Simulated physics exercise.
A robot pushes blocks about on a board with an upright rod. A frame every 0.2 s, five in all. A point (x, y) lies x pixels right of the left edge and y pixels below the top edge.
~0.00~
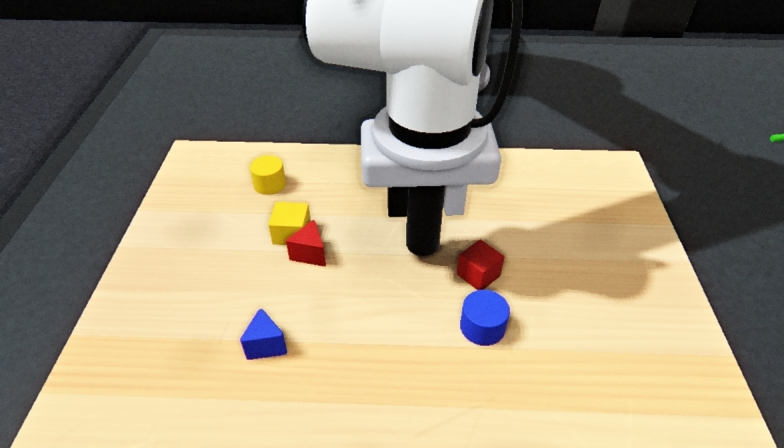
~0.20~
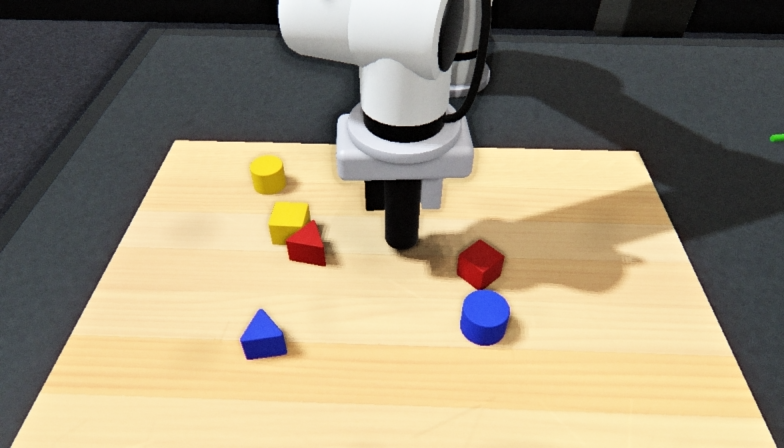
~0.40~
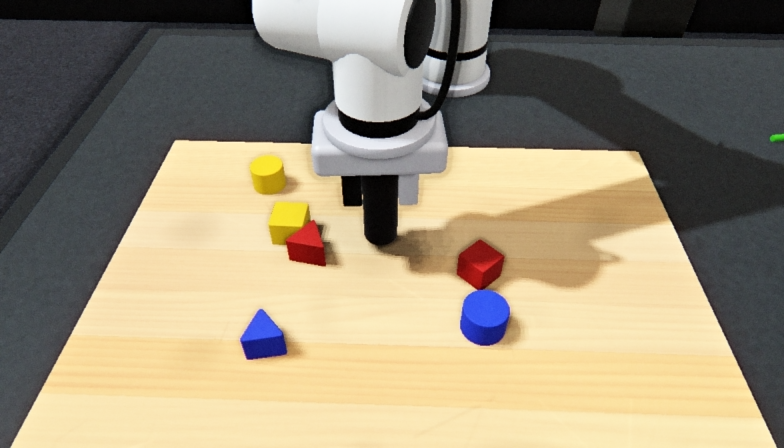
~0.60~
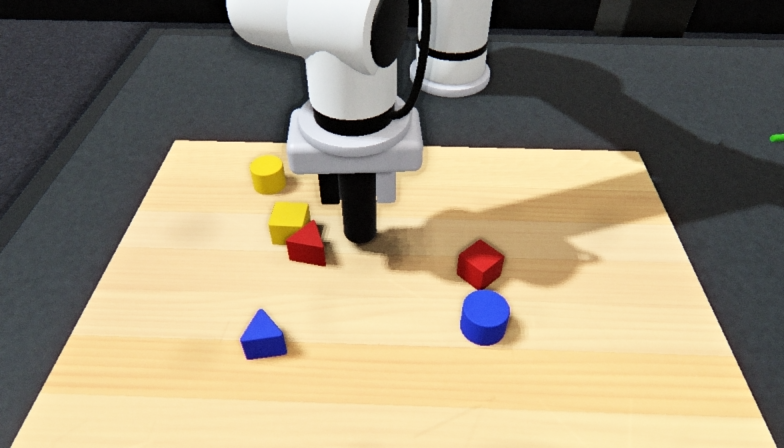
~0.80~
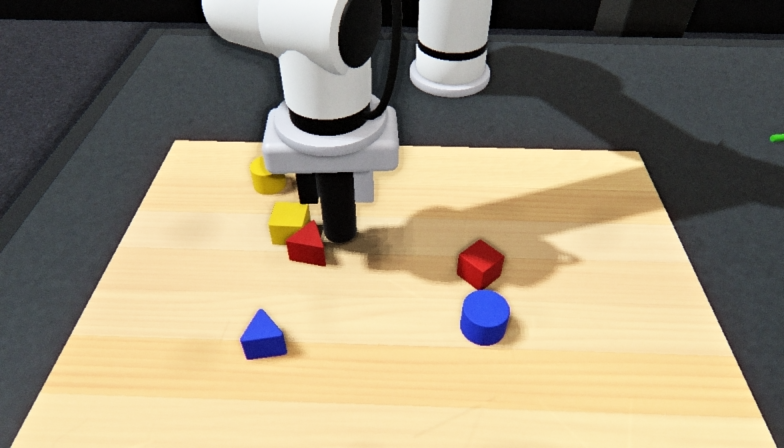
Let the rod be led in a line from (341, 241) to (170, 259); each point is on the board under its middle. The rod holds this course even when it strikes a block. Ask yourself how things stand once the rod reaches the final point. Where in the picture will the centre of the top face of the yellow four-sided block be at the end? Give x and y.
Roughly at (244, 207).
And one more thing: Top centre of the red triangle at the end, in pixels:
The centre of its top face lies at (268, 249).
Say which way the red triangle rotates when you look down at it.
The block turns counter-clockwise.
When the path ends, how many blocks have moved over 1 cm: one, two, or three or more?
Two blocks.
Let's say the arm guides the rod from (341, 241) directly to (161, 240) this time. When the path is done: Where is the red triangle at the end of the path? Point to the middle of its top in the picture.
Final place: (283, 241).
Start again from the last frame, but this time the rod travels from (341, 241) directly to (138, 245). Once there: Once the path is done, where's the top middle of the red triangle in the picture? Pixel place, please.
At (281, 242).
On the path given first. One third of the way, rod (283, 239); yellow four-sided block (256, 211), turned 50° clockwise; red triangle (270, 248), turned 75° anticlockwise.
Two thirds of the way, rod (225, 245); yellow four-sided block (244, 207), turned 75° clockwise; red triangle (268, 249), turned 80° anticlockwise.
At the end, rod (167, 251); yellow four-sided block (244, 207), turned 75° clockwise; red triangle (268, 249), turned 80° anticlockwise.
